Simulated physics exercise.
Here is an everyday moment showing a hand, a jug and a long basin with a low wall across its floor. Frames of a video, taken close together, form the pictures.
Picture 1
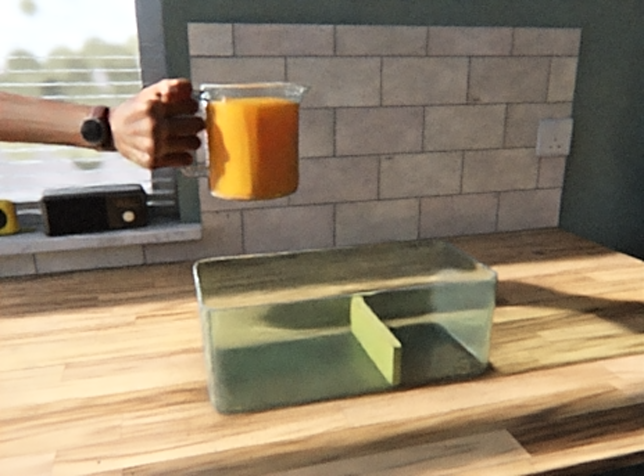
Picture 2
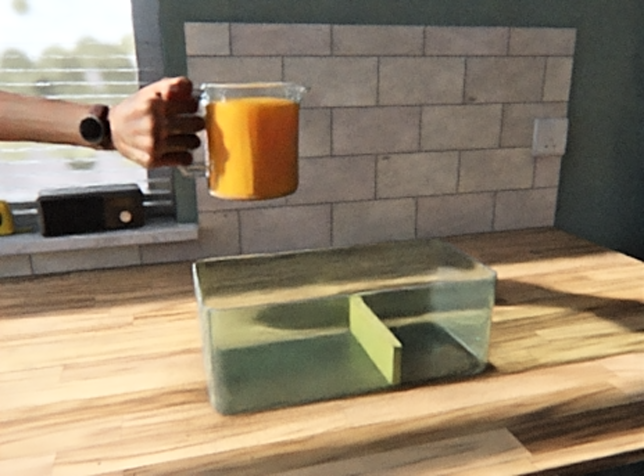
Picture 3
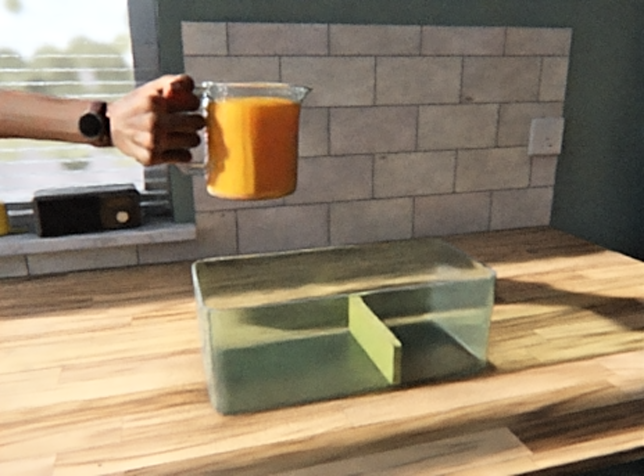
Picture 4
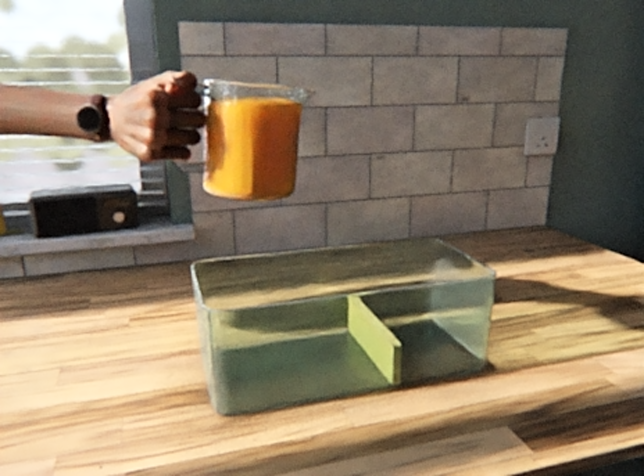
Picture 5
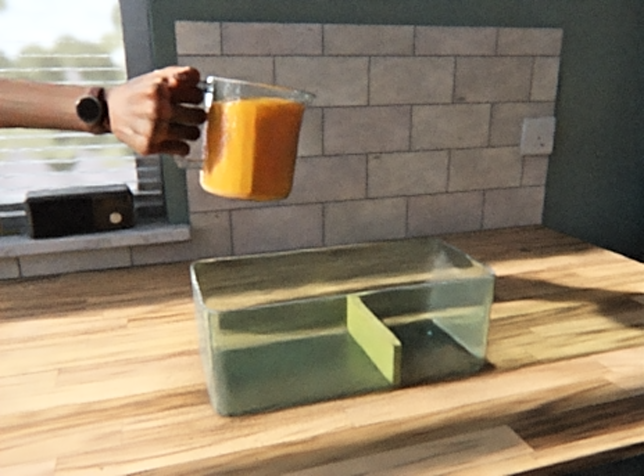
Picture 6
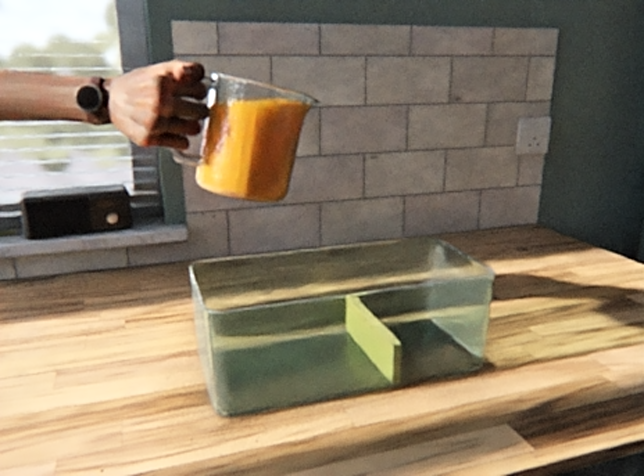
On a sunlit wooden counter by a window, a hand held a glass jug of orange juice above a long clear basin with a low green wall inside, then slowly tilted it slightly to the right.
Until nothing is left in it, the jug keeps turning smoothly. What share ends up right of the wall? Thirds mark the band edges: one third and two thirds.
I would say between a third and two thirds ends up on that side.
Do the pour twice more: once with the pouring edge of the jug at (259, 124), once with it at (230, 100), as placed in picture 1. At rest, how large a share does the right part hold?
Result, first then second: About 5 % and about 5 %.
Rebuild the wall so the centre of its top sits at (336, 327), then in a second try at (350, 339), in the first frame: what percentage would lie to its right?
About 95 per cent on the first try, and 80 per cent on the second.
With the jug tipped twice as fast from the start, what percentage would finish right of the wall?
I'd say roughly 40 in every hundred ends up there.
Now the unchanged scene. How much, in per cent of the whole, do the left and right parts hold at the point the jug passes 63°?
Roughly 0 per cent on the left, roughly 5 per cent on the right.
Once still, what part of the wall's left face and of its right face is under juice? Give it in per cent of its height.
Left side: Approx. 20 %; right side: Approx. 40 %.
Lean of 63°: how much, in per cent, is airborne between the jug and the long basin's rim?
15 %.
A moment on, the jug is tipped part way and 79 per cent is still to pour, 1 is left of the wall and 5 right of it.
Next, the jug is tipped on its side and 28 per cent is still to pour, 9 is left of the wall and 44 right of it.
Then the jug is tipped right over and 2 per cent is still to pour, 39 is left of the wall and 55 right of it.
Later the jug is tipped right over and 0 per cent is still to pour, 43 is left of the wall and 56 right of it.
At rest 43 per cent lies left of the wall, 56 right of it and 1 outside.
